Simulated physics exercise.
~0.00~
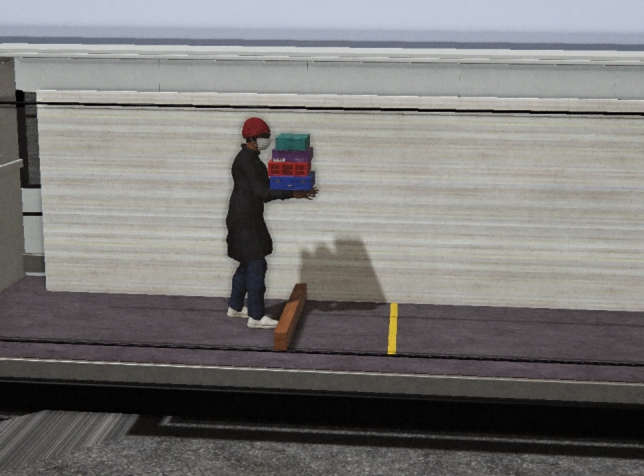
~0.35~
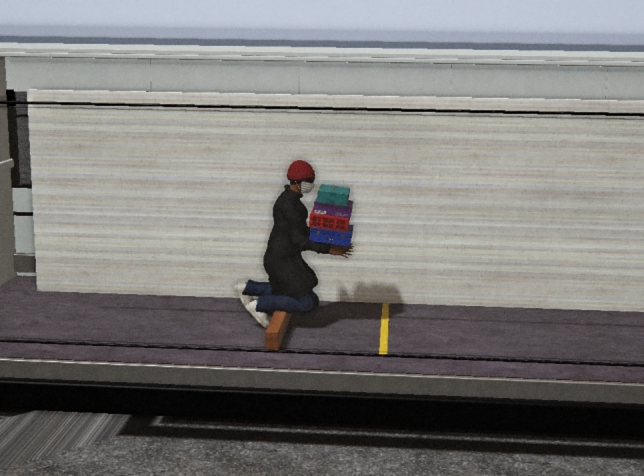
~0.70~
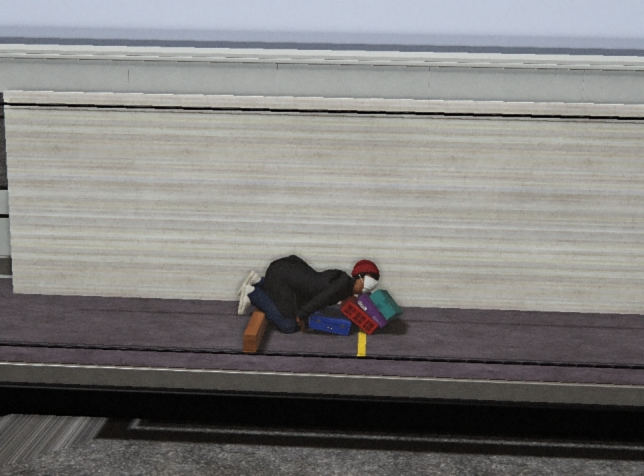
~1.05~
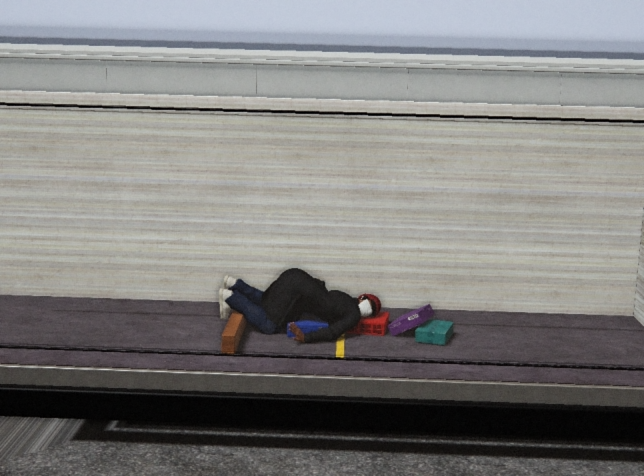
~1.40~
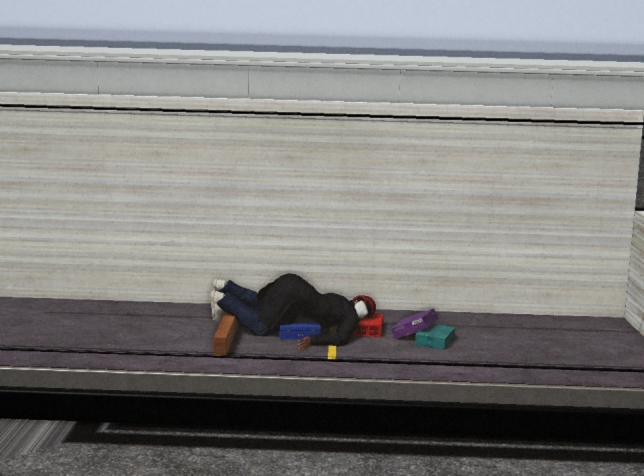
Person in red cap carrying stacked colourful boxes toppling over a rail and lying face-down, three boxes past the yellow line, blue short.
